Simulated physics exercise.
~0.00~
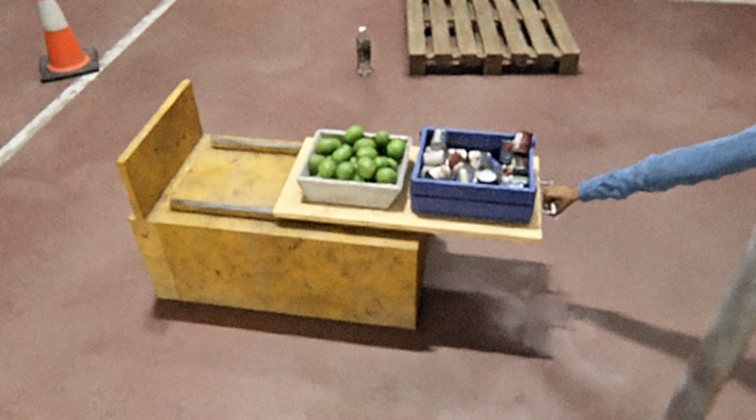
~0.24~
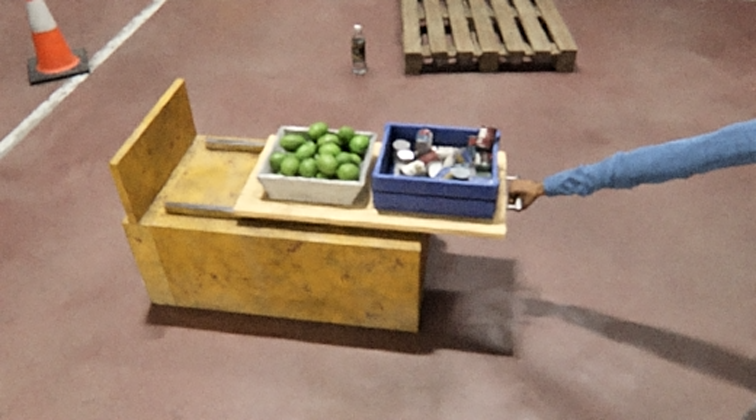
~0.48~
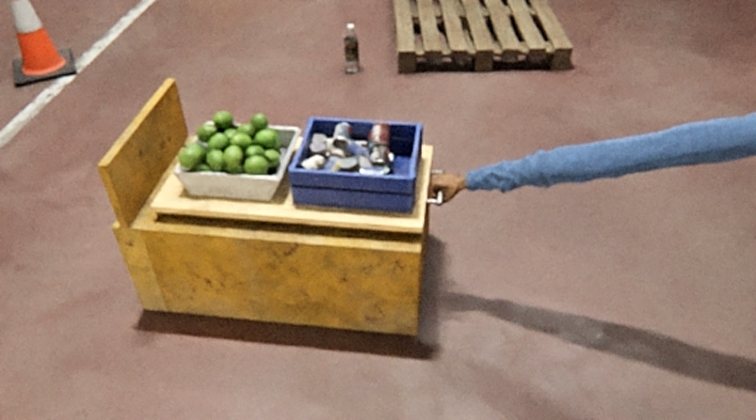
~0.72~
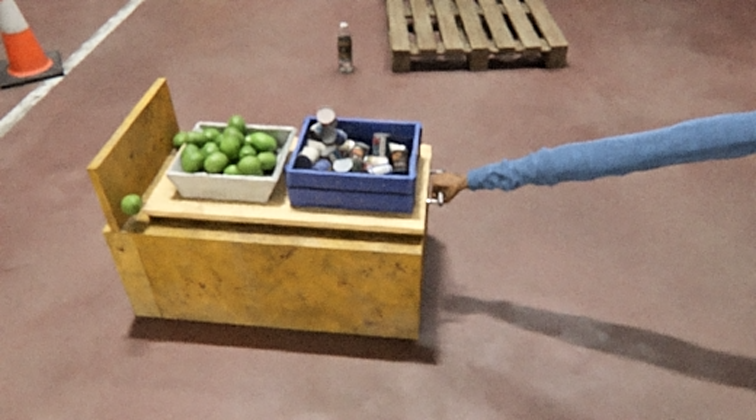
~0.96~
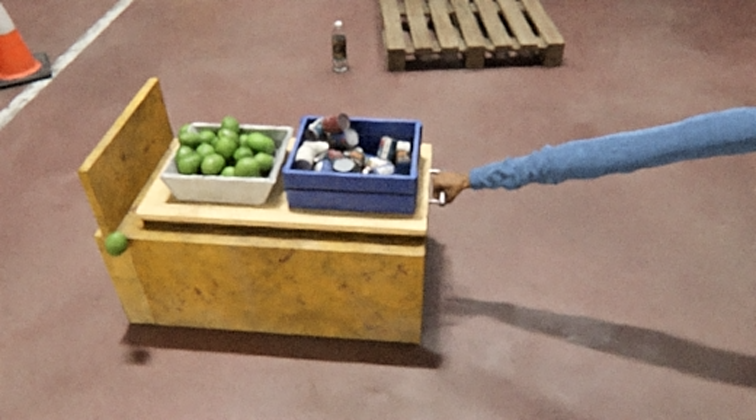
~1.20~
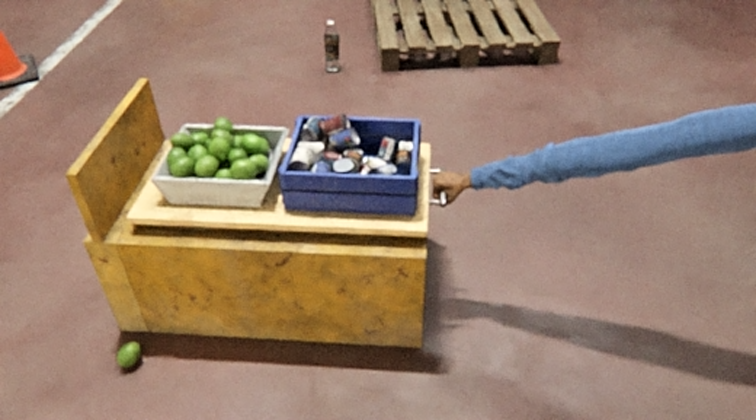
At the start, a pull-out shelf juts to the right from a yellowish wooden unit, carrying a pale tray heaped with limes and a blue tray of small tins. A hand at the end of a blue-sleeved arm grips the handle and pushes the shelf left until it is shut. As it stops, the limes shift toward the back panel and the tins tumble about inside their tray. One lime escapes at the left and drops past the unit's corner. It ends up on the floor, while most limes and the tins remain in their trays.
